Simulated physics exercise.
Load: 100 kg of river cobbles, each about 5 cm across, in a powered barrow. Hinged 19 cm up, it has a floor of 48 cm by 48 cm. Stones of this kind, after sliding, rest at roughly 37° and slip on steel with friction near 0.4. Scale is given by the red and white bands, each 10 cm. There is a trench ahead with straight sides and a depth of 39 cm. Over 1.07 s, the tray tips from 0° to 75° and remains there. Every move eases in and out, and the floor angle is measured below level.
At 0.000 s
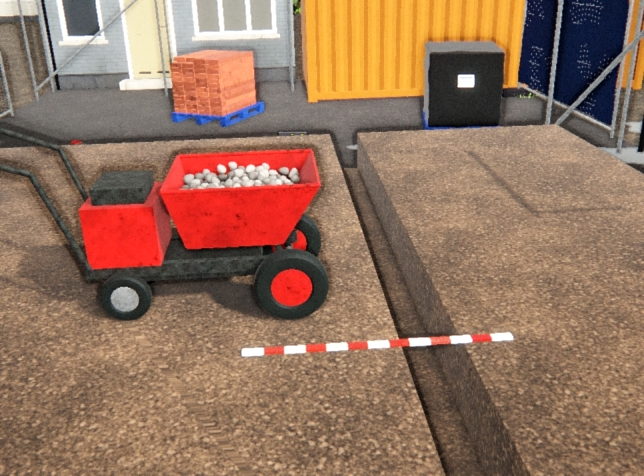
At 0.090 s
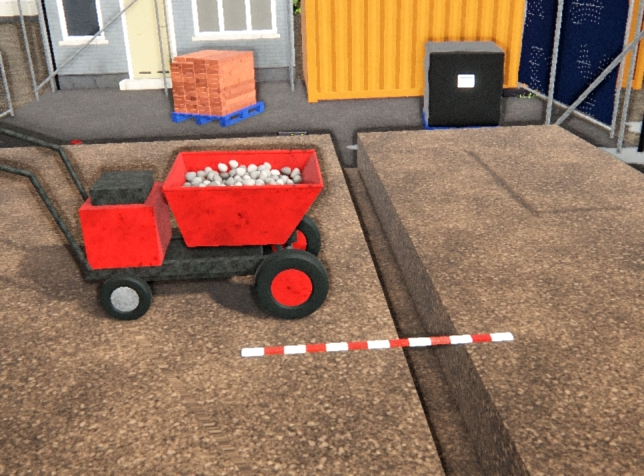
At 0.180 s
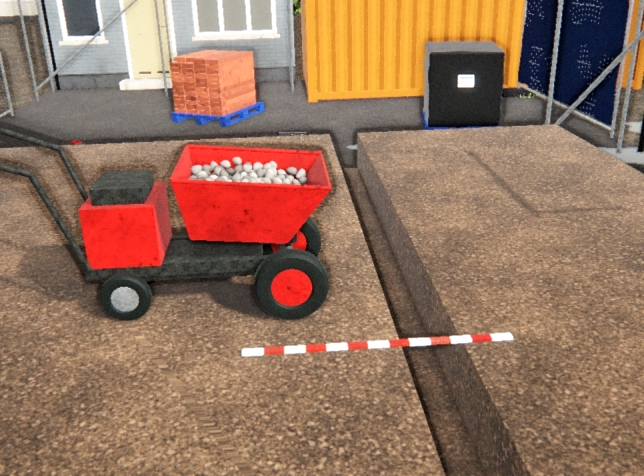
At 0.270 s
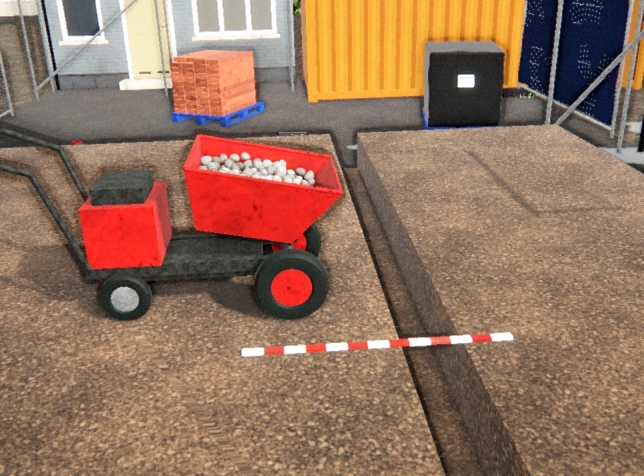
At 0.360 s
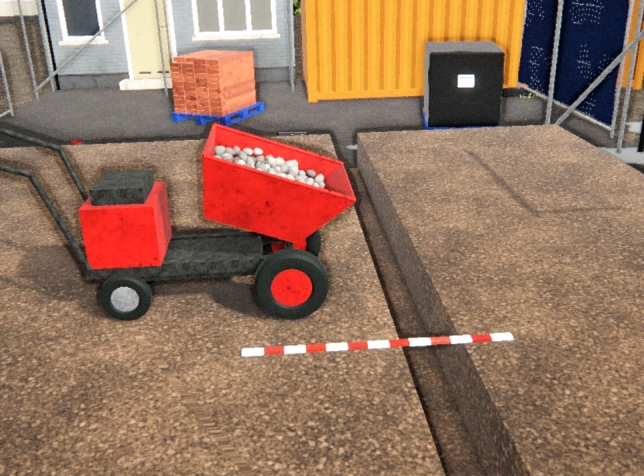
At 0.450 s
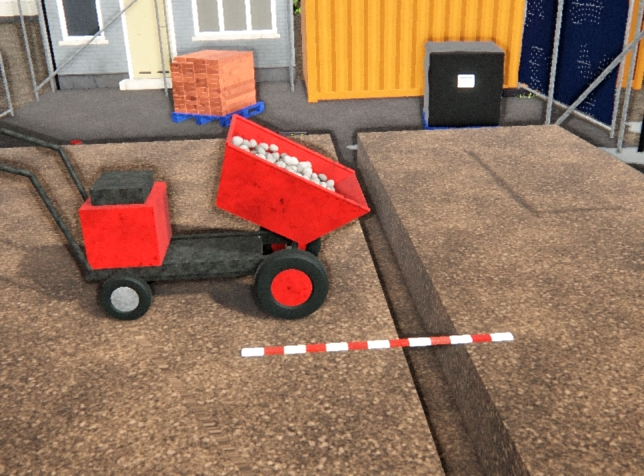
A red powered barrow with black wheels and handles stands at the left on brown, gritty ground, seen from slightly above and to the side. It carries pale stones in its tray, with a narrow trench and a red-and-white banded pole to the right, and bricks, a yellow container and a dark box behind. The tray tilts steadily forward to the right, its rear rising, while the barrow and camera stay still.
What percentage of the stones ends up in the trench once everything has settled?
About 79 per cent.
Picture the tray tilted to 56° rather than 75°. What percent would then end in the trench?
In that case around 20 percent.
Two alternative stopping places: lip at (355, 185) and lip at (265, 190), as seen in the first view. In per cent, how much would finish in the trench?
About 35 and 65 per cent.
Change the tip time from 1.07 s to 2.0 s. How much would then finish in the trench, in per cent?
Then about 90 per cent.
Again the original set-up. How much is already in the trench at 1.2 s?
Some 25 per cent of the load by that point.
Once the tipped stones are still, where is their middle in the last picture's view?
Their centre sits close to (416, 328).
After 0.8 s the floor is at 63°; 100 % in the tray; the foremost stones are at (386, 231).
After 1.2 s the floor is at 75°; 64 % in the tray, 27 % in the trench, 9 % past the trench; the foremost stones are at (477, 287).
After 1.5 s the floor is at 75°; 29 % in the tray, 50 % in the trench, 21 % past the trench; the foremost stones are at (546, 278).
After 3.5 s the floor is at 75°; 0 % in the tray, 79 % in the trench, 21 % past the trench; the foremost stones are at (587, 270).
